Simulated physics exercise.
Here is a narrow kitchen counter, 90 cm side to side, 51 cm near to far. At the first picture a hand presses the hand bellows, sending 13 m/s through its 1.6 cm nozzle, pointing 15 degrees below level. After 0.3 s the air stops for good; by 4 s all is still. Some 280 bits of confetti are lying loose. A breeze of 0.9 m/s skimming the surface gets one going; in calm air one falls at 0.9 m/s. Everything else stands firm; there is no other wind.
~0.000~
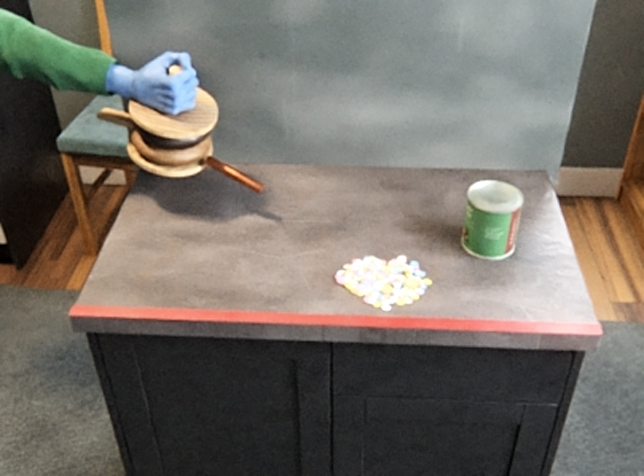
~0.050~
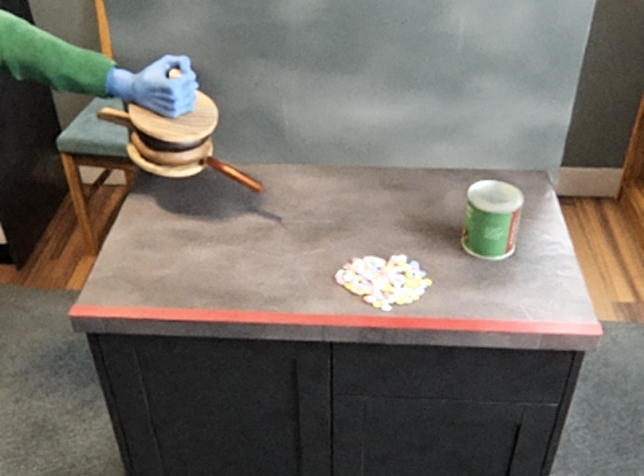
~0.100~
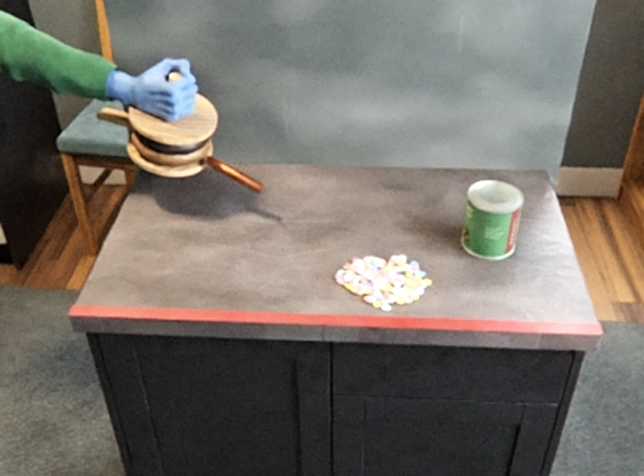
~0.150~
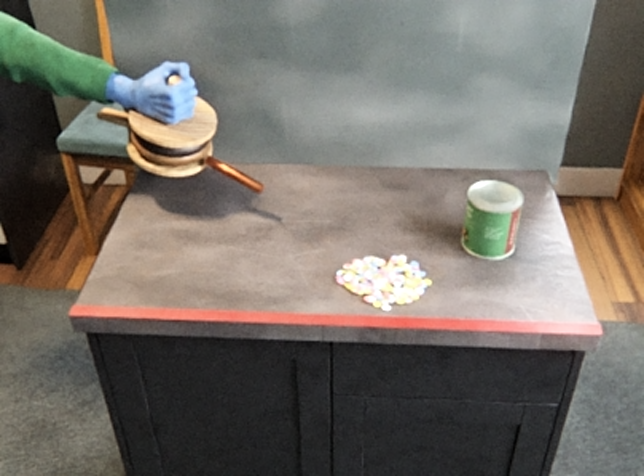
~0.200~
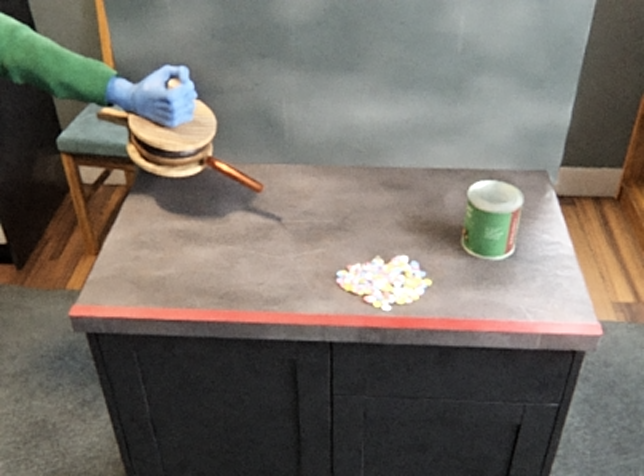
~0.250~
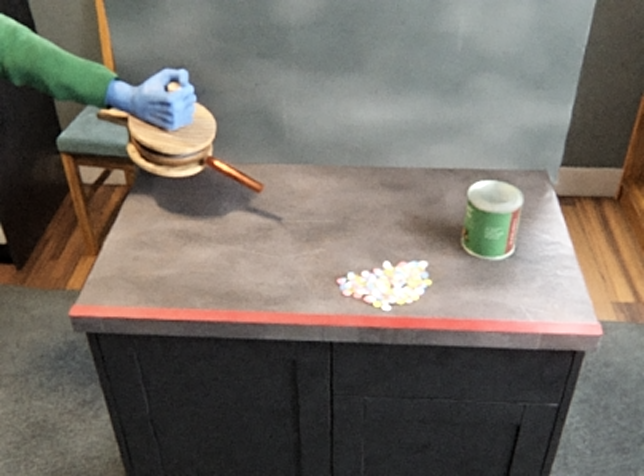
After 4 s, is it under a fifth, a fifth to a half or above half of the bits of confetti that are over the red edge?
By then above half are over the red edge.
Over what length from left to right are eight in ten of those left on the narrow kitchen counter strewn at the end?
About 10 cm.
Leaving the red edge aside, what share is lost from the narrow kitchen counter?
Some 5 per cent.
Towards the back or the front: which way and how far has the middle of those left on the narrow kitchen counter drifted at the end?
Towards the front, some 10 cm.
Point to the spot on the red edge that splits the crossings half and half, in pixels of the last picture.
Near (472, 330).
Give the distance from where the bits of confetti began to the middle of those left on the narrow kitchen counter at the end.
Roughly 10 cm.
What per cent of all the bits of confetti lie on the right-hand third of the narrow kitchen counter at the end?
Near 3 %.
After 0.8 s the count stands so, 80 % are over the red edge.
After 1.3 s the count stands so, 80 % are over the red edge.
After 2.2 s the count stands so, 80 % are over the red edge.
After 4.0 s, at the end, 80 % are over the red edge.
